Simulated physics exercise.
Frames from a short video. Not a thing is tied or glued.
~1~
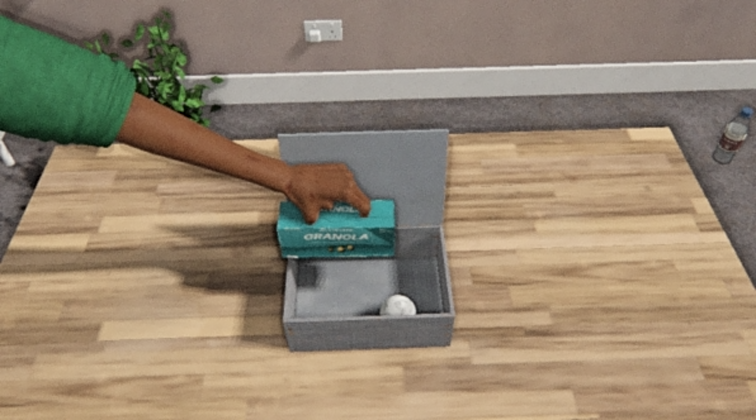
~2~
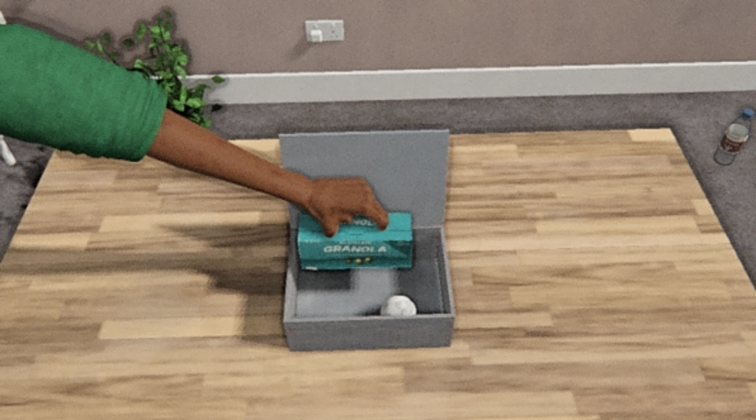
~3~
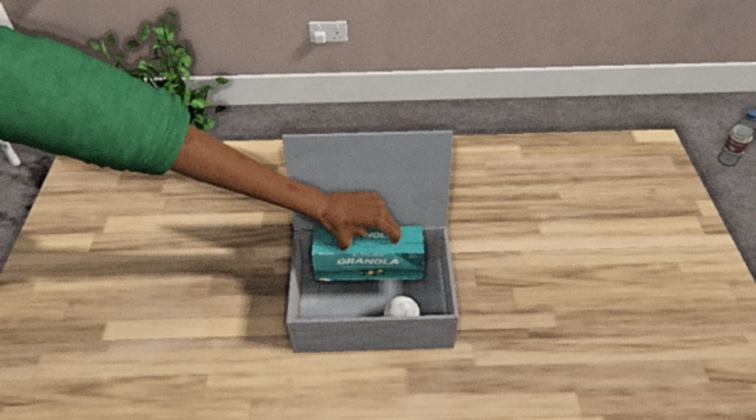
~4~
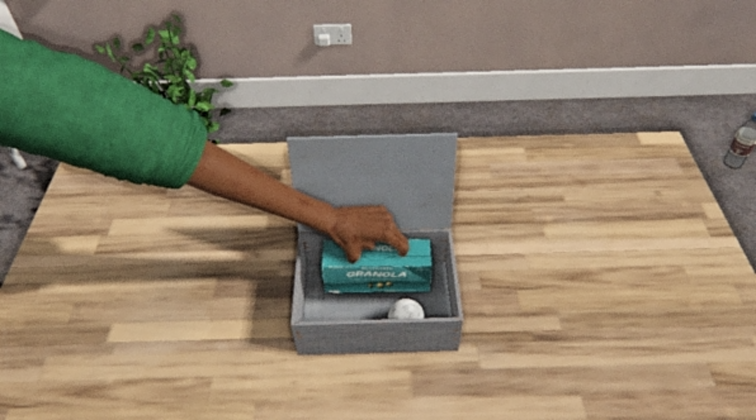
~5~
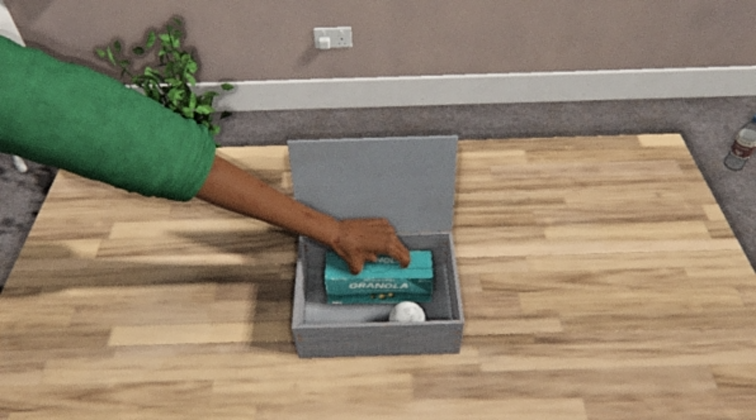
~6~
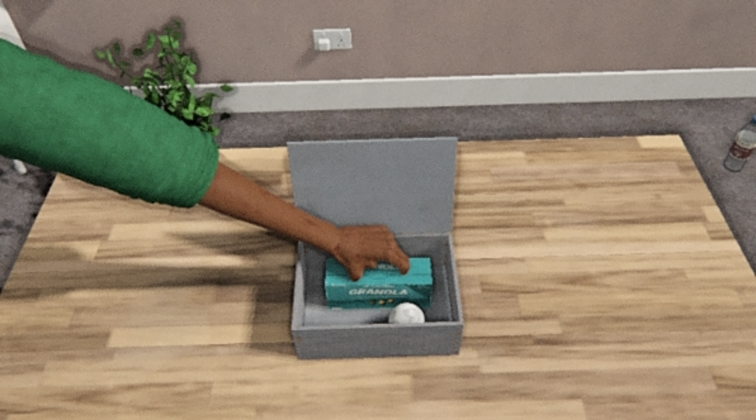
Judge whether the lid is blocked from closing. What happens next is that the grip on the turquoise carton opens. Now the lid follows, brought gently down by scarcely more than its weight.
Judgement: Not blocked, the lid closes.
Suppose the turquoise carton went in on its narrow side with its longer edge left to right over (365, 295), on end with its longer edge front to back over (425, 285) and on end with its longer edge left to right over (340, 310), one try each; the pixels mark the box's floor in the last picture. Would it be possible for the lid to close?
First try: It comes fully down; second try: It gets propped open; third try: It gets propped open.
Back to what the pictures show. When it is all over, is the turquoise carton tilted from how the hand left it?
As it turns out, it keeps its original angle.
Then, 1.40 s past the last view, lid 72° above the rim.
Then, 1.90 s past the last view, lid 31° above the rim.
Finally, lid shut; both still in place. Final places as the last picture's camera would see them, turquoise carton near (379, 284).
